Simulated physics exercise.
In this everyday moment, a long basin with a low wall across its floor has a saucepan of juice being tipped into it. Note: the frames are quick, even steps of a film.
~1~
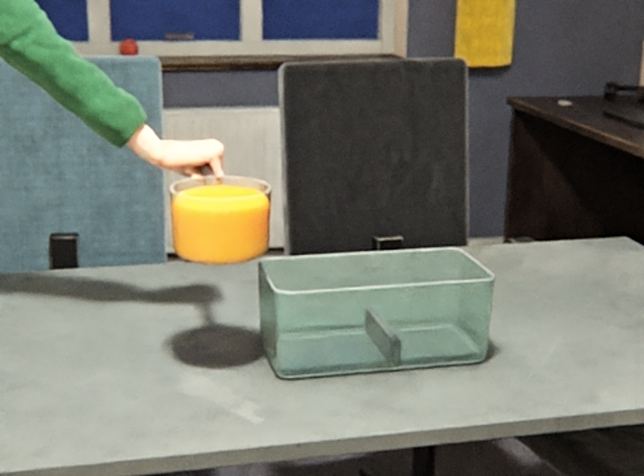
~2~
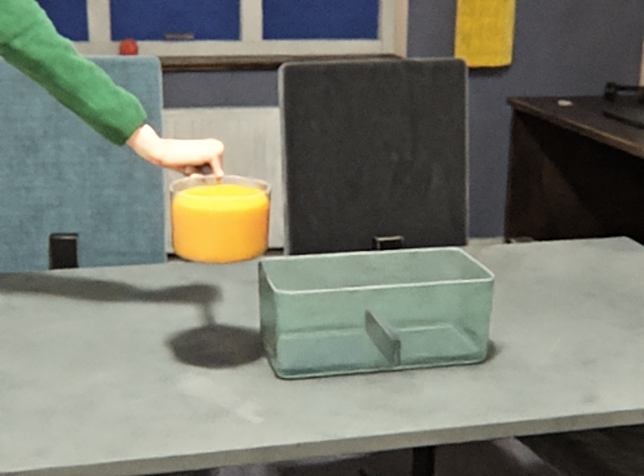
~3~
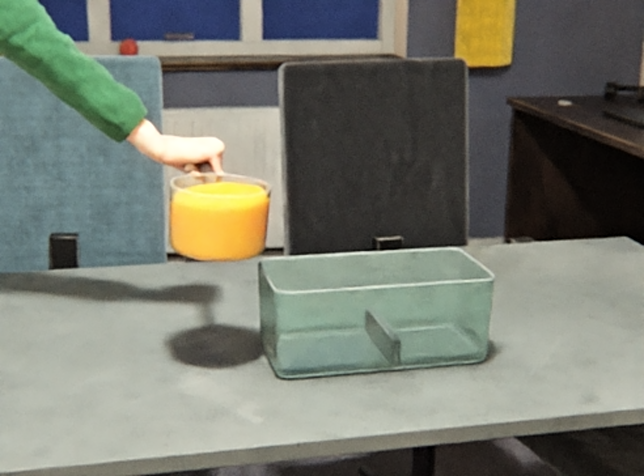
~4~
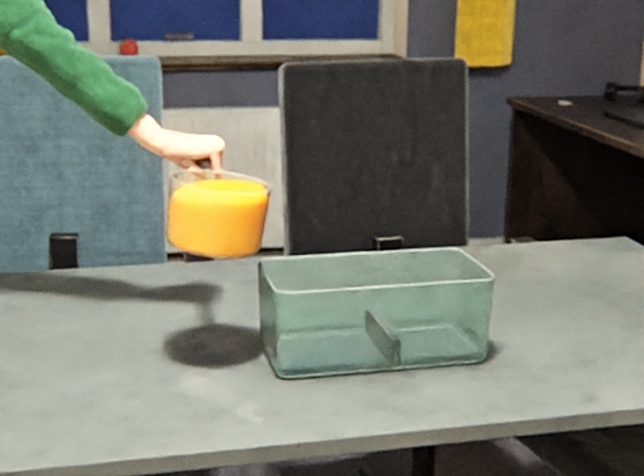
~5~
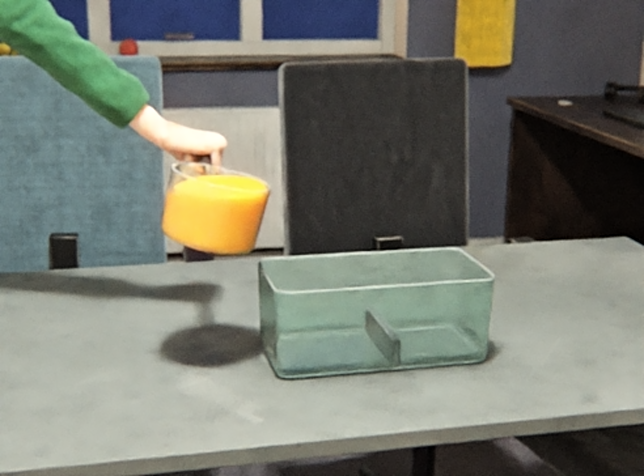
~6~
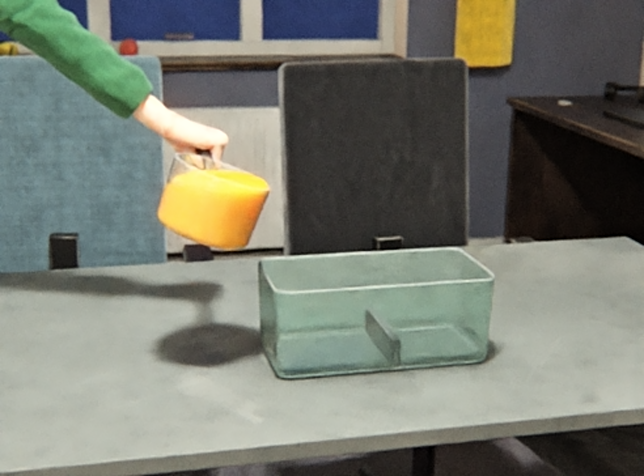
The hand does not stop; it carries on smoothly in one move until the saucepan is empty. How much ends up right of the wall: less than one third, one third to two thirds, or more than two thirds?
Less than one third.
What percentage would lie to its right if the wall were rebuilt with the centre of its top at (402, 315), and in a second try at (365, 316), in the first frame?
Estimated: 10 % first, 30 % second.
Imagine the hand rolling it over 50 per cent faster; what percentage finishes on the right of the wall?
Some 20 per cent.
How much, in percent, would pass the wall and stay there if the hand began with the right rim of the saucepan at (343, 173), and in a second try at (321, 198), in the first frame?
The first start yields 75 per cent, the second 70 per cent.
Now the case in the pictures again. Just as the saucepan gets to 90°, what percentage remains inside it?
Amount still in: Approx. 55 %.
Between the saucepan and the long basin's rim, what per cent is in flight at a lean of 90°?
Roughly 40 per cent.
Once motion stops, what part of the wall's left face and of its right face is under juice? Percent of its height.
Once still, it is 70 % on the left and 30 % on the right.
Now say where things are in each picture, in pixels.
The first picture shows tilt 0°; pouring edge (269, 187); surface from (173, 199) to (267, 195); the long basin's rim runs from (266, 277) to (478, 264); the wall's top is at (382, 324).
The second picture shows tilt 1°; pouring edge (269, 187); surface from (173, 199) to (267, 194).
The third picture shows tilt 3°; pouring edge (269, 187); surface from (172, 198) to (266, 191).
The fourth picture shows tilt 8°; pouring edge (269, 187); surface from (171, 195) to (266, 187).
The fifth picture shows tilt 13°; pouring edge (268, 187); surface from (170, 190) to (266, 184).
The sixth picture shows tilt 20°; pouring edge (268, 187); surface from (167, 184) to (268, 181).
A moment on, the saucepan is tipped on its side and 53 per cent is still to pour, 8 is left of the wall and 0 right of it.
Next, the saucepan is tipped right over and 4 per cent is still to pour, 74 is left of the wall and 5 right of it.
Then the saucepan is tipped right over and 0 per cent is still to pour, 86 is left of the wall and 9 right of it.
Later the saucepan is tipped right over and 0 per cent is still to pour, 74 is left of the wall and 21 right of it.
Finally, 70 per cent lies left of the wall, 26 right of it and 5 outside.
